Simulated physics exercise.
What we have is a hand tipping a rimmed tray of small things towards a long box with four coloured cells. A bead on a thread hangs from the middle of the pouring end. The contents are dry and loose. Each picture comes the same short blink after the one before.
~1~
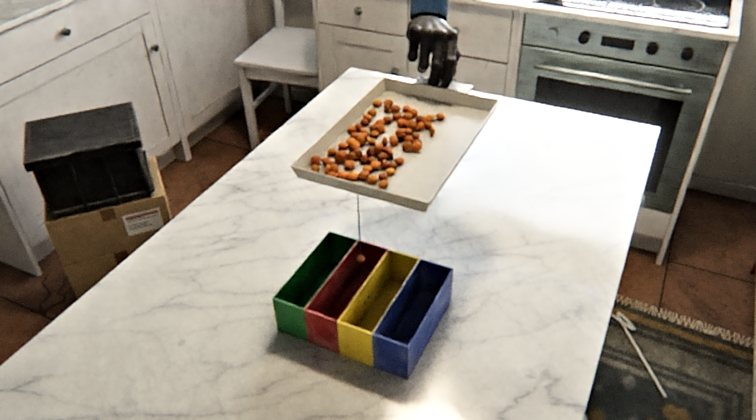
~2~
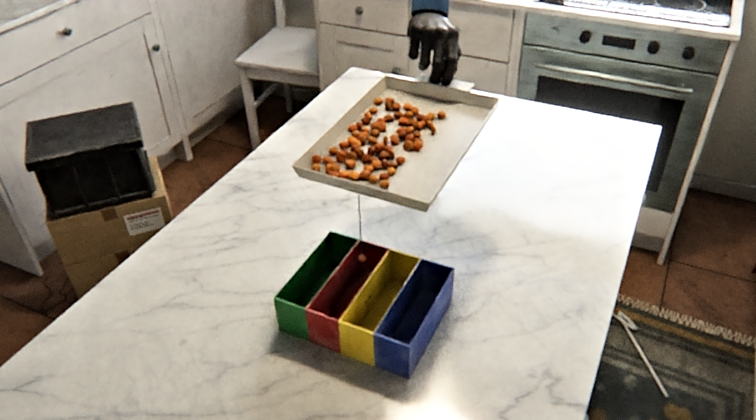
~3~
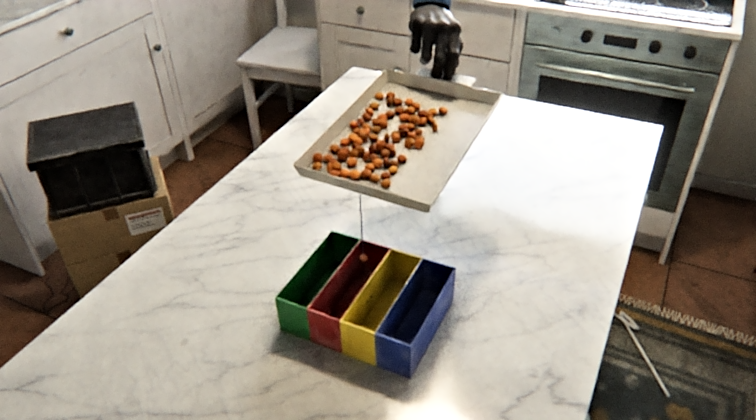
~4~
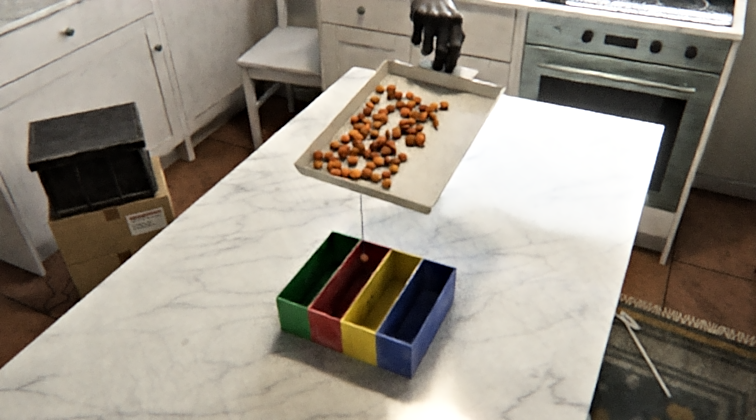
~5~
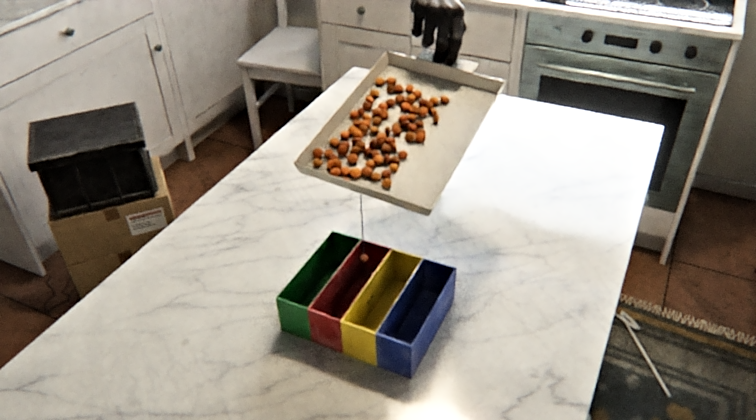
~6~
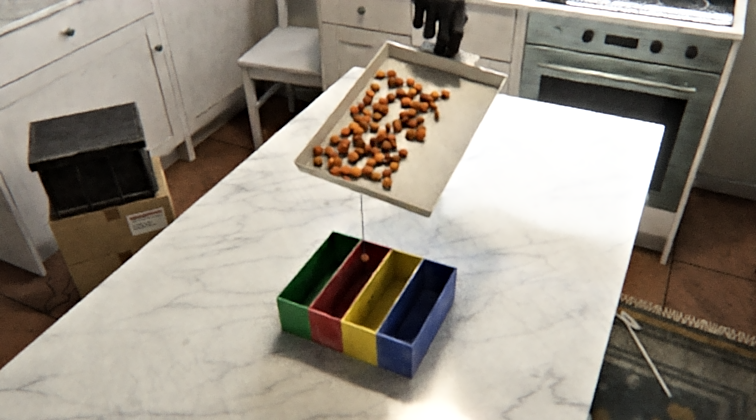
Gloved dark hand gradually raising the far end of a tray of brown kibble above a box with green, red, yellow and blue cells.
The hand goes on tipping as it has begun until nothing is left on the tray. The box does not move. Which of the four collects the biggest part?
The blue cell gets the most.
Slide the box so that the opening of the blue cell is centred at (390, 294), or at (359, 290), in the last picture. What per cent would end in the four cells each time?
The first gives 50 %, the second 0 %.
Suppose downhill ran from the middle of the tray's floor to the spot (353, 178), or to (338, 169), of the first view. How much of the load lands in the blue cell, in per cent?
First some 0, then 0 per cent.
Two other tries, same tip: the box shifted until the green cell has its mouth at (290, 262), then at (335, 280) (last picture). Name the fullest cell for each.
The first try: That blue cell. The second: Yellow.
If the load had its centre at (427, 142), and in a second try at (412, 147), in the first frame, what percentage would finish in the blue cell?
The first gives 70 %, the second 80 %.
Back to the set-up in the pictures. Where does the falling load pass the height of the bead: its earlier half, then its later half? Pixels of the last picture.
At about (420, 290), then at (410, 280).
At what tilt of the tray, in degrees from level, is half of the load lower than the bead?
At about 95°.
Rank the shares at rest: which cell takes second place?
Second comes yellow.
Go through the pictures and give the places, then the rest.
In the first picture, corners of the pouring end at (296, 165) and (426, 199), level; middle of the load at (385, 142), bits of cat kibble; bead on its thread at (361, 259); green cell at (290, 317); red cell at (322, 328); yellow cell at (356, 341); blue cell at (391, 354).
In the second picture, corners of the pouring end at (297, 164) and (427, 199), level; middle of the load at (386, 141).
In the third picture, corners of the pouring end at (299, 163) and (428, 200), tipped barely, lowest at the right corner; middle of the load at (387, 138).
In the fourth picture, corners of the pouring end at (299, 162) and (429, 203), tipped a little, lowest at the right corner; middle of the load at (388, 134).
In the fifth picture, corners of the pouring end at (299, 161) and (429, 205), tipped a little, lowest at the right corner; middle of the load at (388, 131).
In the sixth picture, corners of the pouring end at (299, 160) and (429, 207), tipped a little, lowest at the right corner; middle of the load at (388, 127); green cell at (294, 316); red cell at (326, 328); yellow cell at (359, 340); blue cell at (394, 353).
Soon after the last picture, tray tipped steeply; nearly all on the tray; a stray few falling or outside the box.
A little later, tray tipped right over; about half on the tray; about a third in the blue cell; a small part in the yellow cell; a stray few in the red cell; a small part falling or outside the box.
Later still, tray tipped past a quarter turn; about two thirds in the blue cell; about a quarter in the yellow cell; a stray few in the red cell; a small part falling or outside the box.
At rest, tray tipped past a quarter turn; about two thirds in the blue cell; about a quarter in the yellow cell; a stray few in the red cell; none in the green cell; a small part outside the box.
